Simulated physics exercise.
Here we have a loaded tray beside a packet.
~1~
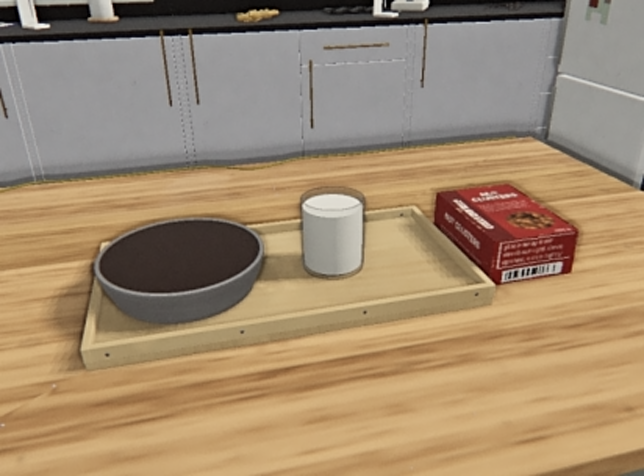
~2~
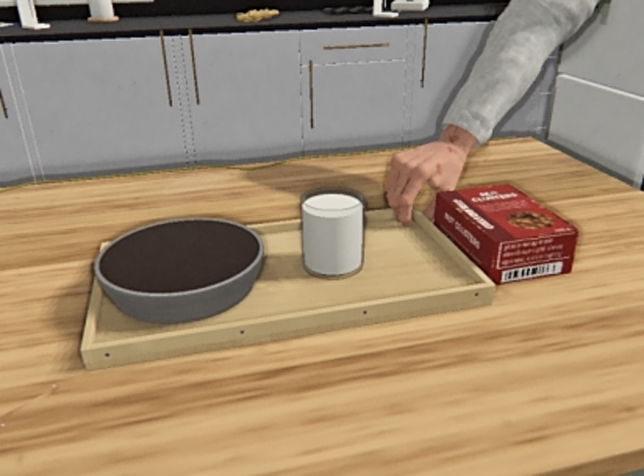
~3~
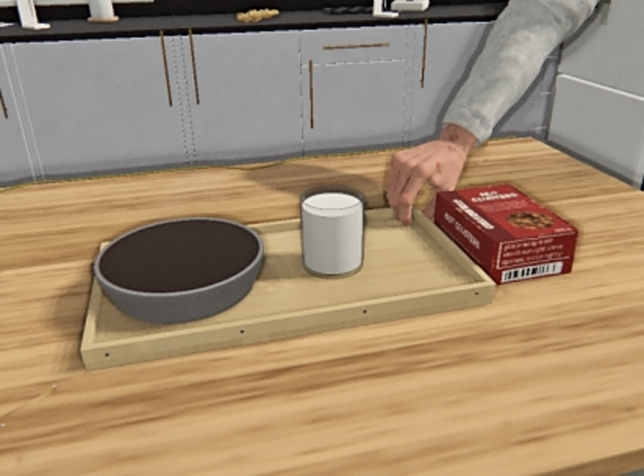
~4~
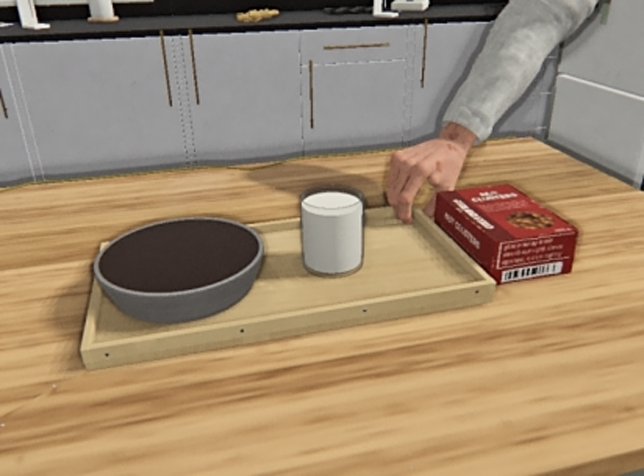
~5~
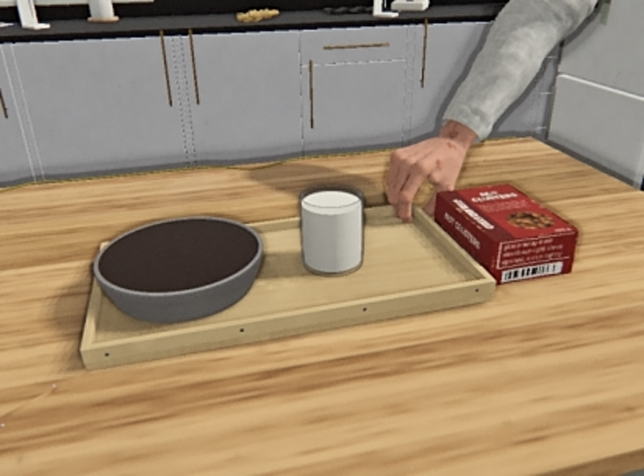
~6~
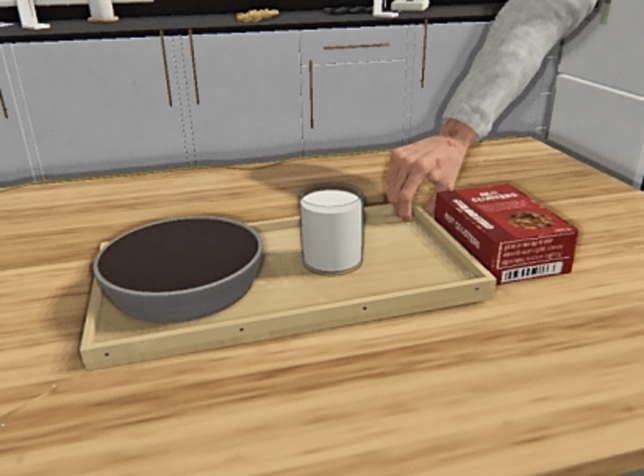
We see a wooden tray holding a wide dark-filled dish and a white mug, beside a red packet on a wooden counter; a hand reaches in, grips the tray's right end, and raises it very slightly.
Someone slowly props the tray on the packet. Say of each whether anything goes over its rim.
One by one: Dish: Runs over. Mug: Does not run over.
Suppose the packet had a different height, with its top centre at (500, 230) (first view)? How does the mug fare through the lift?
Then it keeps every drop.
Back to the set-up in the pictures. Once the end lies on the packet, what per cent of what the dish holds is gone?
By my reckoning, 36 %.
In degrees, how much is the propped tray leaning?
I reckon something near 9°.
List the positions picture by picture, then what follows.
In the first picture, the tray lies flat; dish (183, 266) nearly full; mug (333, 230) nearly full; packet (535, 259).
The second picture shows a hand takes the end of the tray; dish nearly full, surface at (181, 254); mug nearly full, surface at (332, 206).
The third picture shows slope near 0°; dish (183, 266) nearly full; mug (333, 229) nearly full.
The fourth picture shows the tray slopes by about 0°; dish nearly full, surface at (181, 253); mug nearly full, surface at (332, 204); packet (535, 259).
In the fifth picture, the end is rising; dish (183, 265) nearly full; mug (332, 227) nearly full.
In the sixth picture, the end has come up a little; dish nearly full, surface at (180, 253); mug nearly full, surface at (331, 202); packet (535, 259).
Next, the tray slopes by about 5°; dish, it has slopped over; mug, its rim is dry.
After that, the tray slopes by about 10°; dish, it has slopped over; mug, its rim is dry.
Finally, the tray slopes by about 9°, resting on the packet; dish, it has slopped over; mug, its rim is dry.
